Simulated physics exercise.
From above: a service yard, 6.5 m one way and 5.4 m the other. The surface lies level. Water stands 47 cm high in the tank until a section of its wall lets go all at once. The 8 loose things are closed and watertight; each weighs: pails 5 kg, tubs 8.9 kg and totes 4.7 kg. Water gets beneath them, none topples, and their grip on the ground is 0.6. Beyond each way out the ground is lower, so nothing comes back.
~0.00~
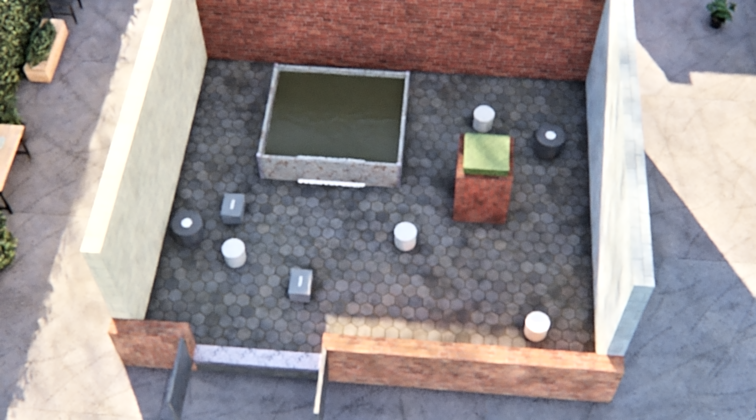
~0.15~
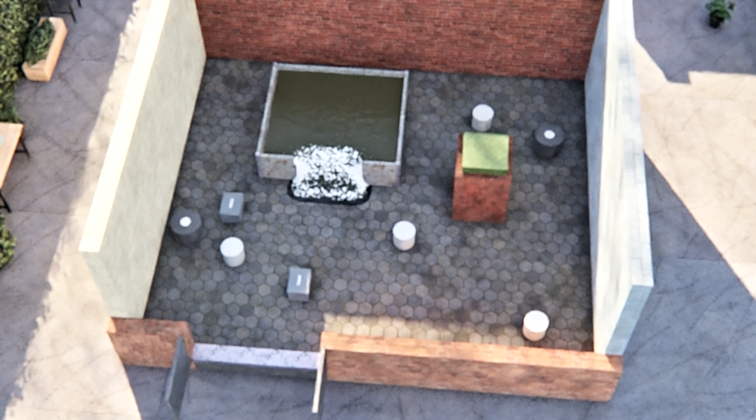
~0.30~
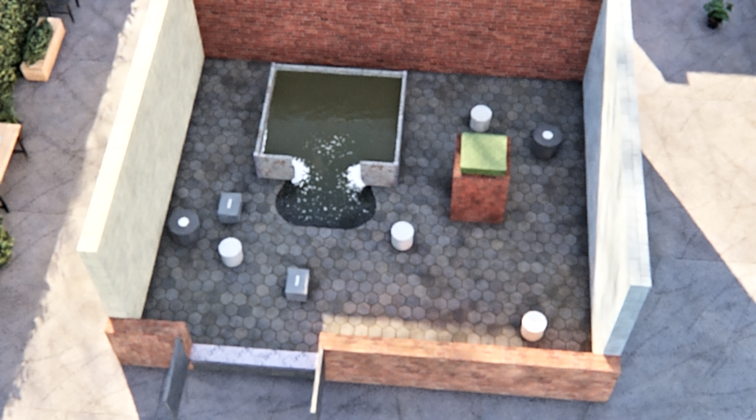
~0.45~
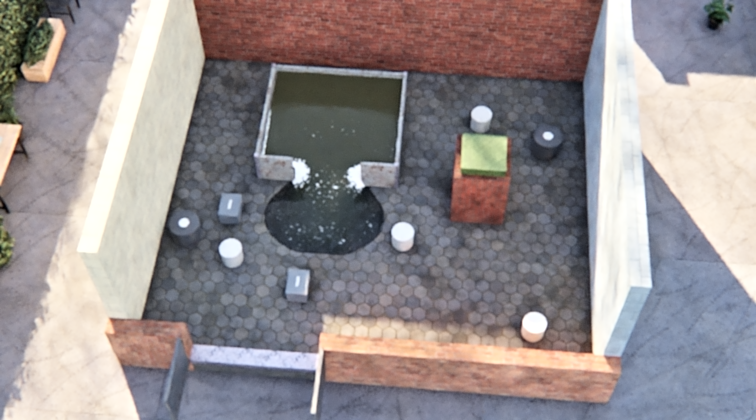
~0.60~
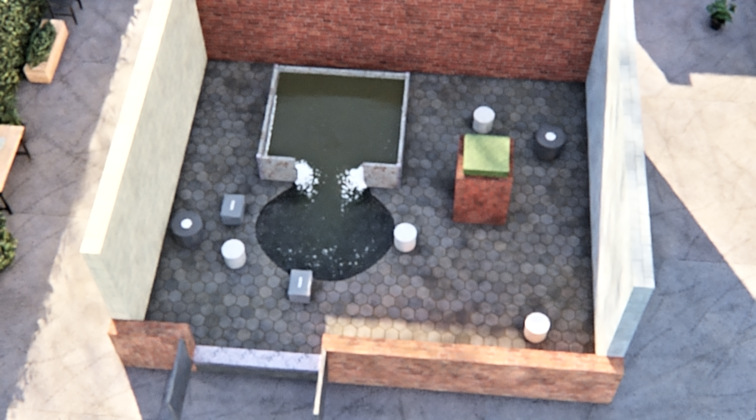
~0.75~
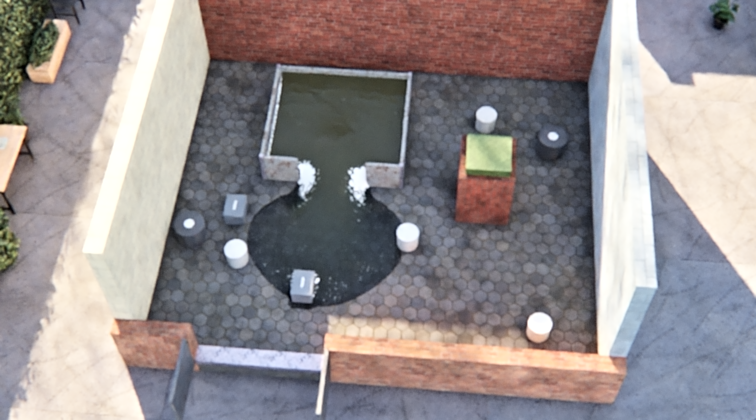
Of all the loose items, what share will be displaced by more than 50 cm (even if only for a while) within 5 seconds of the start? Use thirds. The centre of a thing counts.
It is from one to two thirds.
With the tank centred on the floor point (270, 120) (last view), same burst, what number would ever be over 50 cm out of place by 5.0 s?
Then 4.
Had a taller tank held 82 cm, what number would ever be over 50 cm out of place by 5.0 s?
In that case 4 of them.
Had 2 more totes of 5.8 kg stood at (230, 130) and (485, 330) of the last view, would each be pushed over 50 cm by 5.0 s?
In turn: Short of it, past it.
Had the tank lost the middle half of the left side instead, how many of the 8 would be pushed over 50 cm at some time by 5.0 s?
In that case 3 of them.
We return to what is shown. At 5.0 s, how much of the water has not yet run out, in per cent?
Some 76 per cent remains.
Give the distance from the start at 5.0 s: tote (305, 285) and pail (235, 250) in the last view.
In that order: Gone out, 100 cm.
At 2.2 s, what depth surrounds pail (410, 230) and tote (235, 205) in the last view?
About 3 and 1 cm.
After 1.1 s 0 of 8 are over 50 cm from their spots; 0 afloat.
After 2.2 s 2 of 8 are over 50 cm from their spots; 0 afloat.
After 3.5 s 2 of 8 are over 50 cm from their spots; 1 afloat.
After 5.0 s 3 of 8 are over 50 cm from their spots, and 3 have been at some point; 0 afloat.
